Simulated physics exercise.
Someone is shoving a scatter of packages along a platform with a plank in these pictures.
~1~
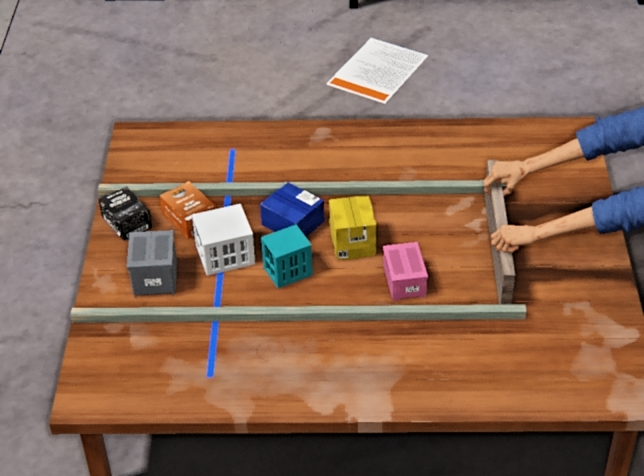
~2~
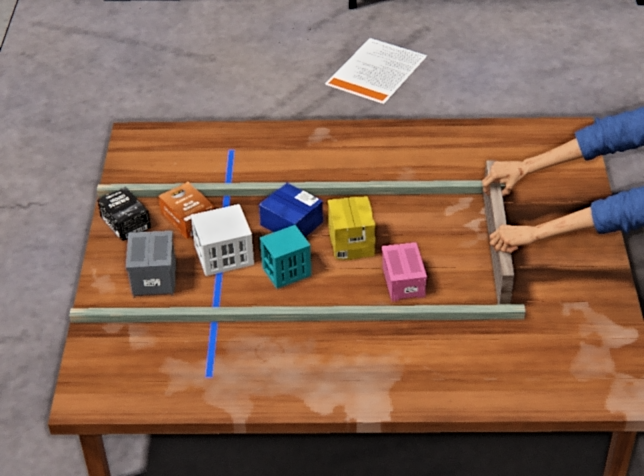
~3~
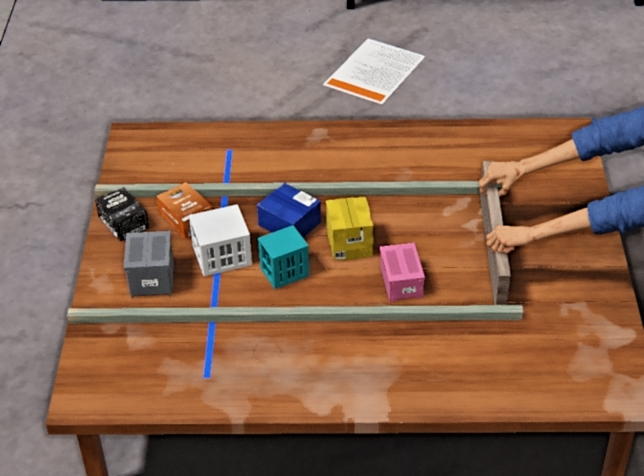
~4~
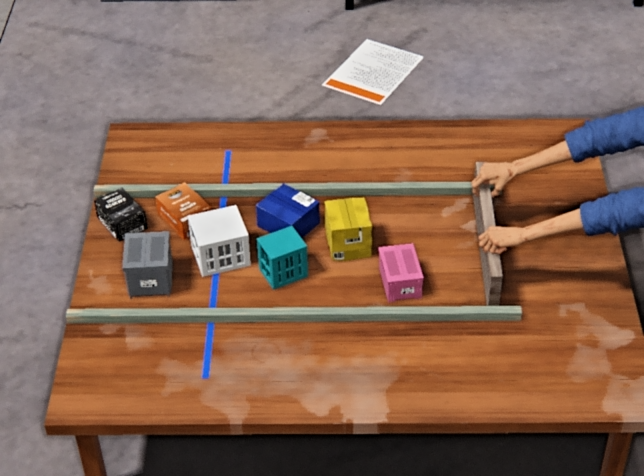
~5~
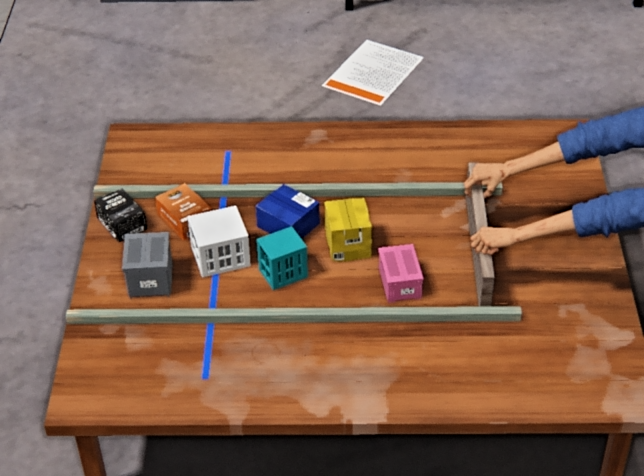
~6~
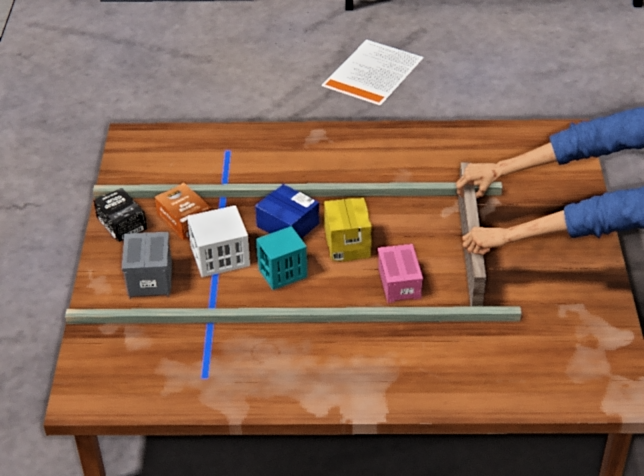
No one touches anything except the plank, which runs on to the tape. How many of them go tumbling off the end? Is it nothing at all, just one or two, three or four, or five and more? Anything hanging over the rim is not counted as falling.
It is nothing at all.
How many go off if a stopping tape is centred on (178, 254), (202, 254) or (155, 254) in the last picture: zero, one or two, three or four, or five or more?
Well, in the order given, it's either one or two, none and either one or two.
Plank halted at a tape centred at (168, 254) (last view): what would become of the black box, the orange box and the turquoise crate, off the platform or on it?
The black box falls, the orange box does not fall, the turquoise crate is kept.
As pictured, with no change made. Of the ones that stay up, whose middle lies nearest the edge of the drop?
It's the black box that is foremost.
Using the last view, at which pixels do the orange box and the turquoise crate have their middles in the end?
Orange box: (158, 207); turquoise crate: (157, 266).
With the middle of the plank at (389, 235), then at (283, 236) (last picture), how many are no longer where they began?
Tally: 1; 5.
Soon after, none off yet; black box at rest near (120, 215); grey tote at rest near (148, 265); orange box at rest near (184, 211).
Then, none off yet; black box at rest near (120, 215); grey tote moving near (144, 266); orange box moved a little near (181, 209).
At rest, the number that fall off is zero.
